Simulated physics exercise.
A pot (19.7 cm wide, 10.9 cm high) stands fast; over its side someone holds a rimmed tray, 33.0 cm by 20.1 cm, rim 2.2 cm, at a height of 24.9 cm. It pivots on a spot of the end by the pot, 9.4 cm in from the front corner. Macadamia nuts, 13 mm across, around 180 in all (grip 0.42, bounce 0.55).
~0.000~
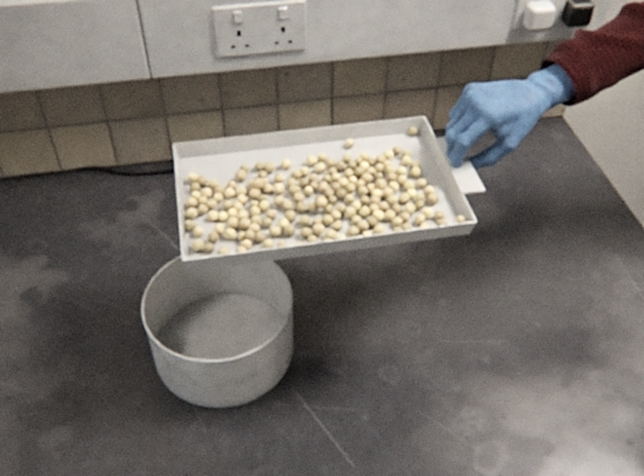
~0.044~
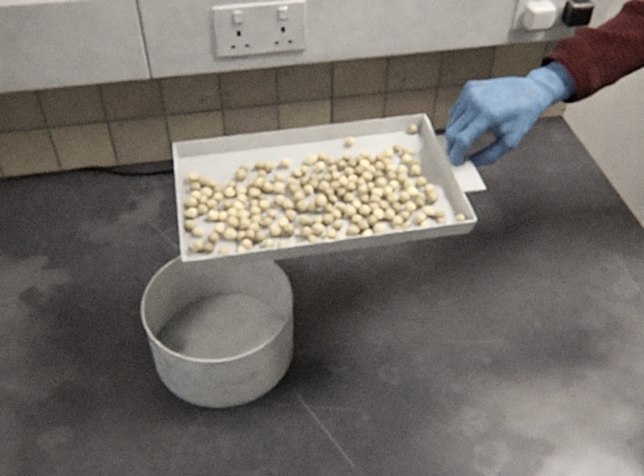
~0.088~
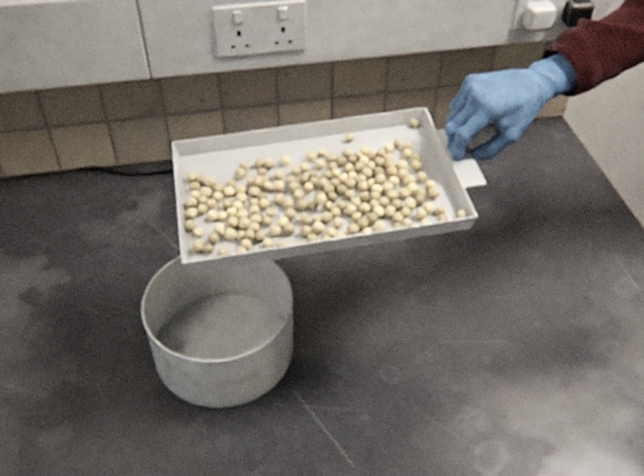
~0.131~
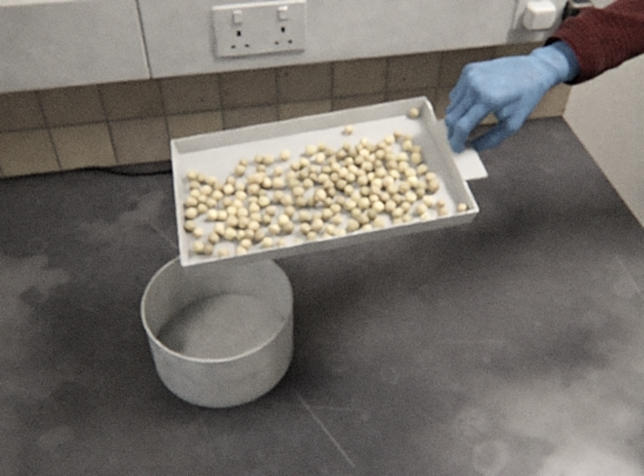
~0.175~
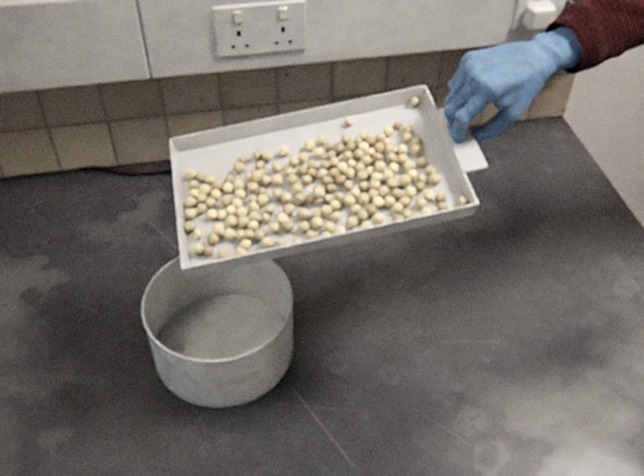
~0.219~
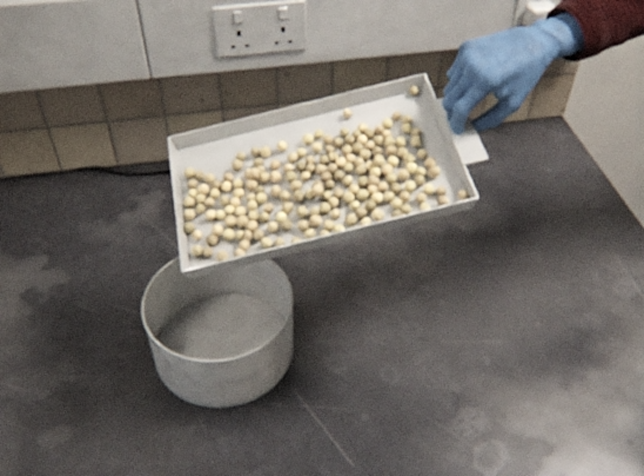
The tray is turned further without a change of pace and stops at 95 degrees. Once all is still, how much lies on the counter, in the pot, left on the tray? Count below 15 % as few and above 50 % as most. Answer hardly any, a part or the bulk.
On the counter: A part; in the pot: The bulk; left on the tray: Hardly any.
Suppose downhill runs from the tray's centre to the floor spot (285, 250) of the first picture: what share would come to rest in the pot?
Some 65 per cent.
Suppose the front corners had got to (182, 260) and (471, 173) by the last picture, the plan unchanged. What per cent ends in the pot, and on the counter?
Pot 30, counter 70.
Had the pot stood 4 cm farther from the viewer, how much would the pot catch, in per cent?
It would be near 15 per cent.
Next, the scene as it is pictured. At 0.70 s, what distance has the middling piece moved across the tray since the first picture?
Roughly 5 cm.
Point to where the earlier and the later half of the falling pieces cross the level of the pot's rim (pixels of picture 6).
First near (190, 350), later near (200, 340).
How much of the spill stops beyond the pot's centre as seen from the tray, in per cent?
Roughly 90 per cent.
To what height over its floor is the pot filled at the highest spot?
About 2.5 cm.
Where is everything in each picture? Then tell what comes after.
In the first picture, tray tilt 0 degrees, front corners at (186, 257) and (472, 220); middle of the pieces at (320, 201); pot at (218, 299).
In the second picture, tray tilt 1 degrees, front corners at (186, 258) and (472, 218); middle of the pieces at (320, 200).
In the third picture, tray tilt 3 degrees, front corners at (186, 259) and (473, 214); middle of the pieces at (320, 197).
In the fourth picture, tray tilt 6 degrees, front corners at (186, 262) and (473, 208), lowest corner left front; middle of the pieces at (320, 194).
In the fifth picture, tray tilt 9 degrees, front corners at (186, 265) and (474, 202), lowest corner left front; middle of the pieces at (319, 190).
In the sixth picture, tray tilt 13 degrees, front corners at (186, 267) and (474, 196), lowest corner left front; middle of the pieces at (317, 186); pot at (218, 299). Its pace works out near 80 degrees a second.
Then, at 0.70 s, tilt 52 degrees; the tray holds 100 %, the pot 0 %.
Then, at 1.01 s, tilt 78 degrees; the tray holds 100 %, the pot 0 %.
After 1.43 s, tilt 95 degrees; the tray holds 10 %, the pot 40 %.
In the end, at 2.7 s, counter 35 %, pot 65 %, tray 0 %.
